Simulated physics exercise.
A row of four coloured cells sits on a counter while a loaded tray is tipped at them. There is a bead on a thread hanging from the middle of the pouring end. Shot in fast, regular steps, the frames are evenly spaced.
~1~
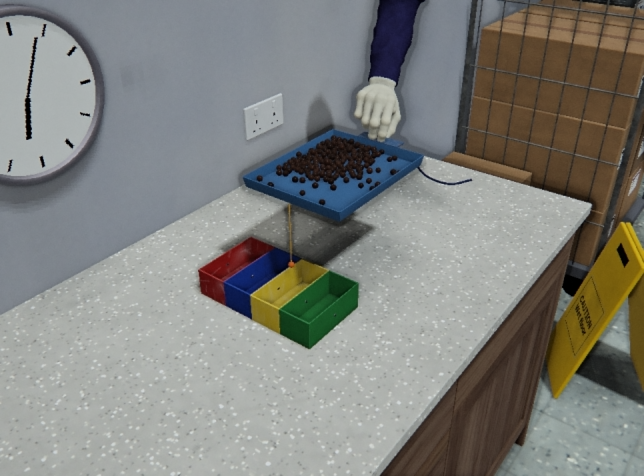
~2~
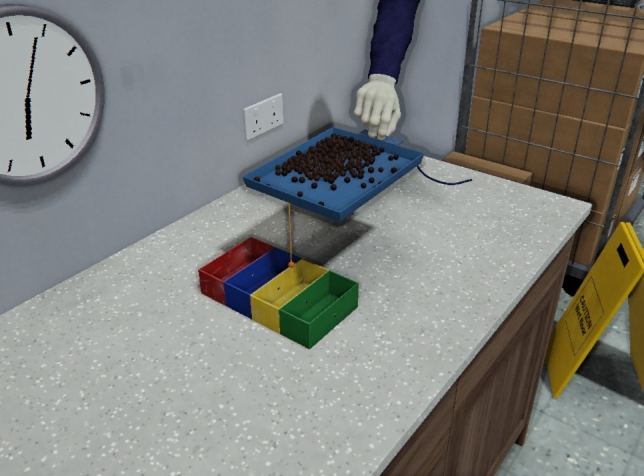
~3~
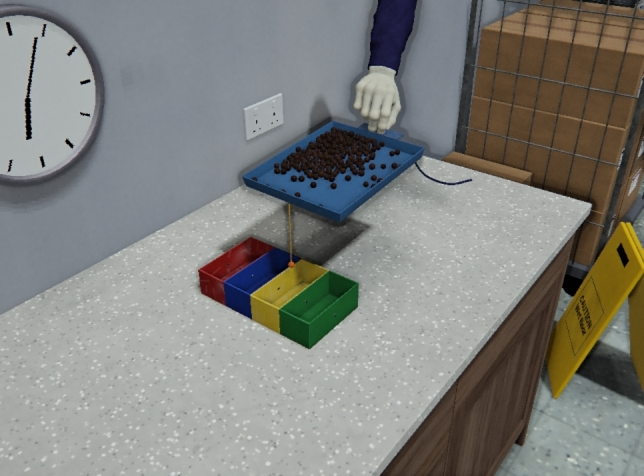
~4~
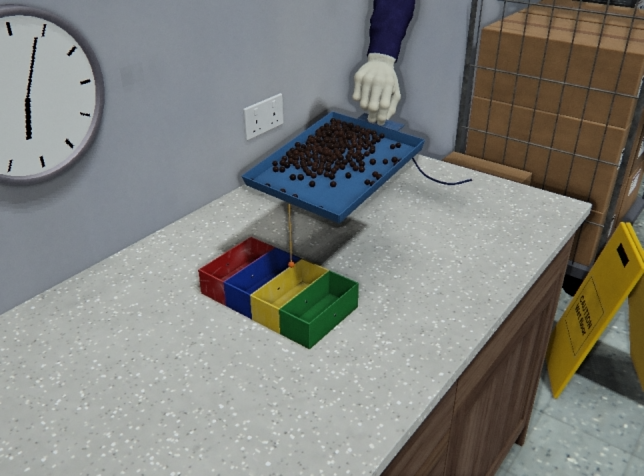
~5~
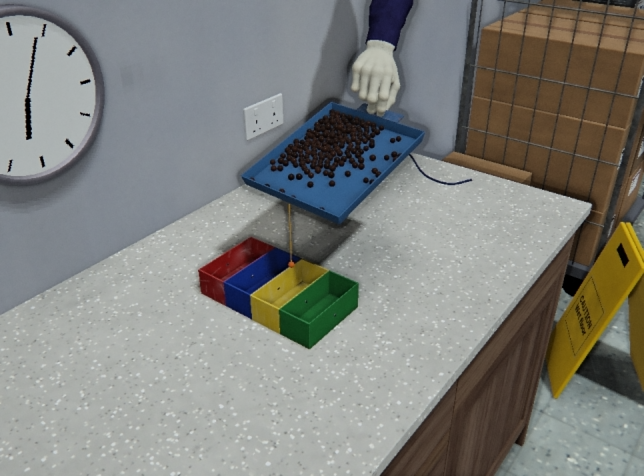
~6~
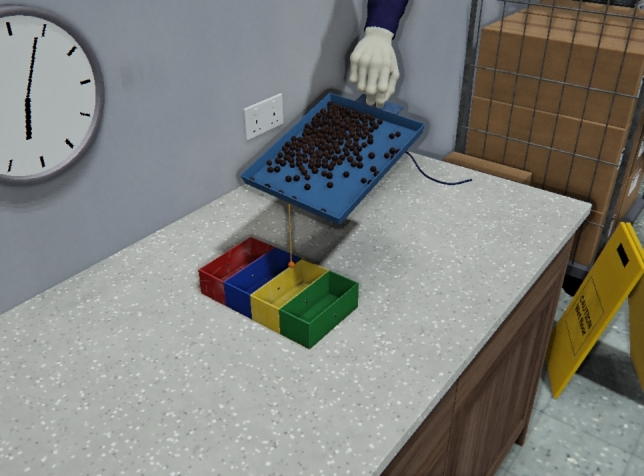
White-gloved hand steadily tilting a blue tray of chocolate balls above red, blue, yellow and green cells on a speckled counter.
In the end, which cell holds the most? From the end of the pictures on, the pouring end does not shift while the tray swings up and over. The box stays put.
The green cell holds the most.
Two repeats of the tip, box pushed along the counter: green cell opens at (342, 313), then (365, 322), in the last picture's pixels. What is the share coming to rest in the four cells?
Roughly 90 per cent, then roughly 90 per cent.
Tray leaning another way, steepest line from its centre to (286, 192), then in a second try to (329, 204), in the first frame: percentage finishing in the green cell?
First heading roughly 0 %, second roughly 60 %.
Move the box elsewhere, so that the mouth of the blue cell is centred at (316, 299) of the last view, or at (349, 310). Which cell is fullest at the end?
For the first position it is the blue one, and for the second it is the red one.
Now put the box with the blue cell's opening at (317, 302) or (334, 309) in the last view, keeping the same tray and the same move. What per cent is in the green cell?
0 and 0 in a hundred.
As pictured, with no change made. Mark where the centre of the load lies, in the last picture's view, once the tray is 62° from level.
Look about (305, 201) in the last picture.
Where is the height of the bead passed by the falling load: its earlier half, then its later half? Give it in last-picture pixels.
I'd say around (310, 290) at first, then around (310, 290).
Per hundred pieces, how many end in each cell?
Estimated shares - red cell close to 0, blue cell close to 10, yellow cell close to 20, green cell close to 40.
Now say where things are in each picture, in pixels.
The first frame shows corners of the pouring end at (246, 176) and (339, 210), level; middle of the load at (332, 157), chocolate balls; bead on its thread at (291, 265); red cell at (212, 285); blue cell at (238, 298); yellow cell at (265, 312); green cell at (295, 327).
The second frame shows corners of the pouring end at (246, 176) and (339, 211), level; middle of the load at (332, 156), a small part on the move.
The third frame shows corners of the pouring end at (245, 176) and (339, 212), tipped barely, lowest at the right corner; middle of the load at (332, 152), a small part on the move.
The fourth frame shows corners of the pouring end at (245, 175) and (339, 213), tipped a little, lowest at the right corner; middle of the load at (332, 147), a small part on the move.
The fifth frame shows corners of the pouring end at (244, 175) and (338, 215), tipped a little, lowest at the right corner; middle of the load at (331, 142), about a quarter on the move.
The sixth frame shows corners of the pouring end at (243, 175) and (338, 216), tipped clearly, lowest at the right corner; middle of the load at (329, 140), nearly all on the move; red cell at (212, 285); blue cell at (238, 298); yellow cell at (265, 312); green cell at (295, 327).
Soon, tray tipped steeply; most on the tray; a small part in the green cell; a stray few in the yellow cell; a stray few in the blue cell; a small part falling or outside the box.
A while on, tray tipped past a quarter turn; a small part on the tray; about a third in the green cell; about a quarter in the yellow cell; a small part in the blue cell; about a third falling or outside the box.
Towards the end, tray tipped past a quarter turn; about half in the green cell; about a quarter in the yellow cell; a small part in the blue cell; about a quarter falling or outside the box.
Finally, tray tipped past a quarter turn; about half in the green cell; about a quarter in the yellow cell; a small part in the blue cell; none in the red cell; about a quarter outside the box.
